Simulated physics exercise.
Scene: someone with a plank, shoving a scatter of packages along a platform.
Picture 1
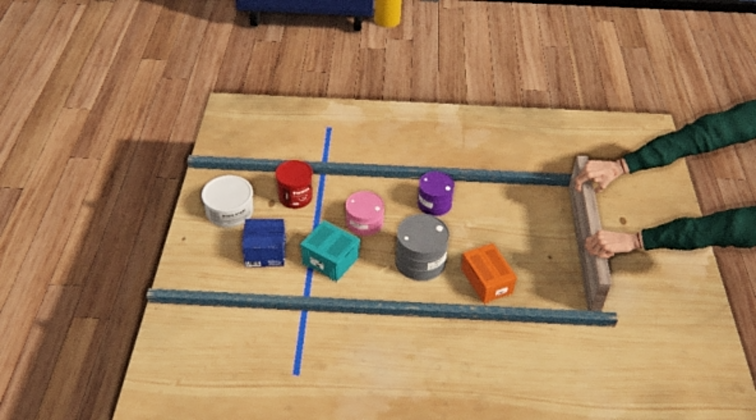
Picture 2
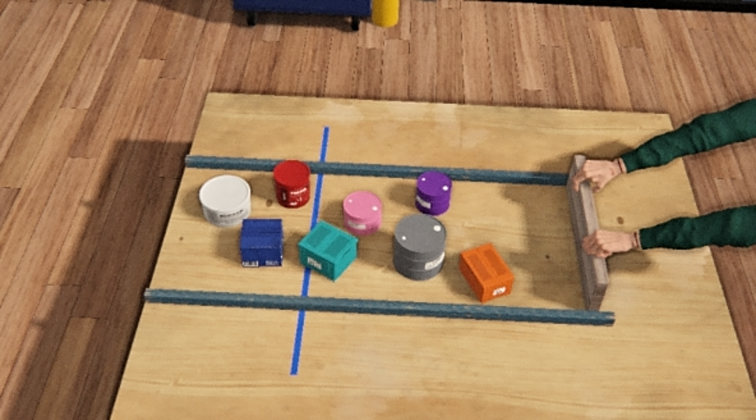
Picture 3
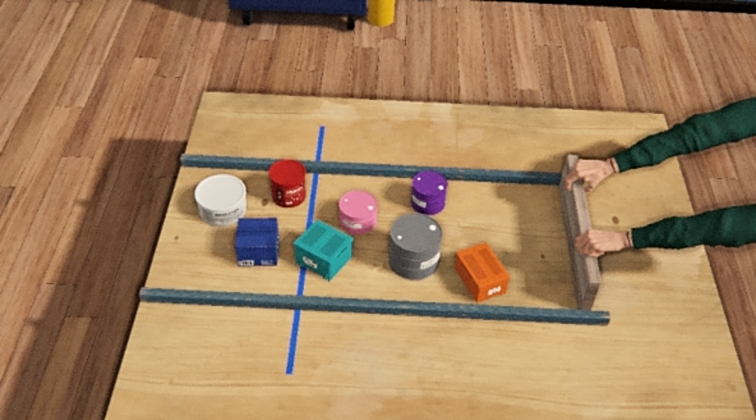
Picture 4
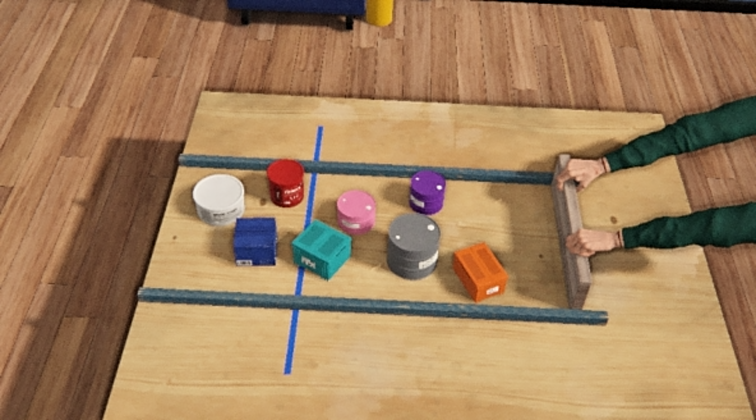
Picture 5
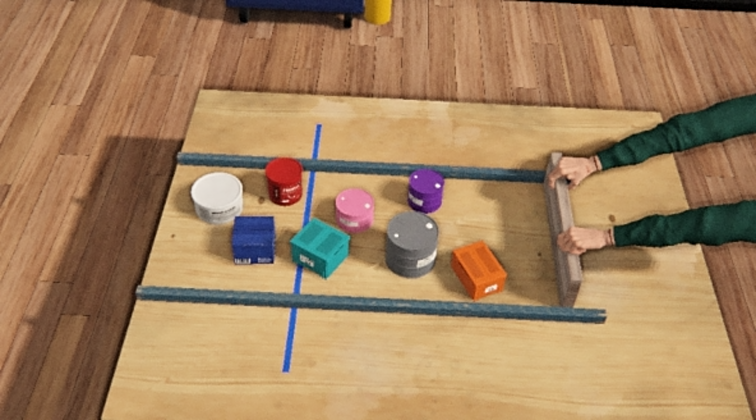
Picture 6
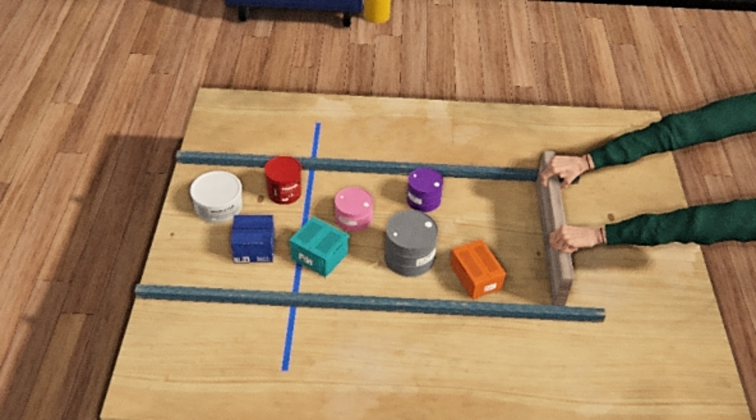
We see two green-sleeved hands holding a plank at the right of a wooden platform, sliding it slightly left between two rails toward scattered colourful tubs and boxes, which stay essentially still around a blue line.
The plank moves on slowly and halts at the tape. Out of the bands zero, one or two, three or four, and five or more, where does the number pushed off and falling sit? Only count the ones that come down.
It sits at zero.
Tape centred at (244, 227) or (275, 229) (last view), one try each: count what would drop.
First 2, second 1.
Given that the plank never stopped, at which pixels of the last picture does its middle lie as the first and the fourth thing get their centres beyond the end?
At the first moment about (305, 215), at the next about (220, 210).
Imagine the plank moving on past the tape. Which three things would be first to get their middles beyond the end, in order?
Sequence: The blue box, the turquoise tote, the white pail.
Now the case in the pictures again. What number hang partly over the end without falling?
1 overhanging.
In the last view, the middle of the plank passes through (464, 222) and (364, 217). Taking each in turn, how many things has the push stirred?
At the one place 2, at the other 6.
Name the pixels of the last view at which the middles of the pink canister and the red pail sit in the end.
The pink canister stops around (287, 207); the red pail around (257, 181).
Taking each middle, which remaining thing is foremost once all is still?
Nearest at the end: The blue box.
A little later, none off yet; white pail at rest near (217, 197); blue box at rest near (253, 239); red pail at rest near (284, 181).
Next, none off yet; white pail at rest near (217, 197); blue box shifted a little near (237, 240); red pail at rest near (284, 181).
When it is over, the number that fall off is zero.
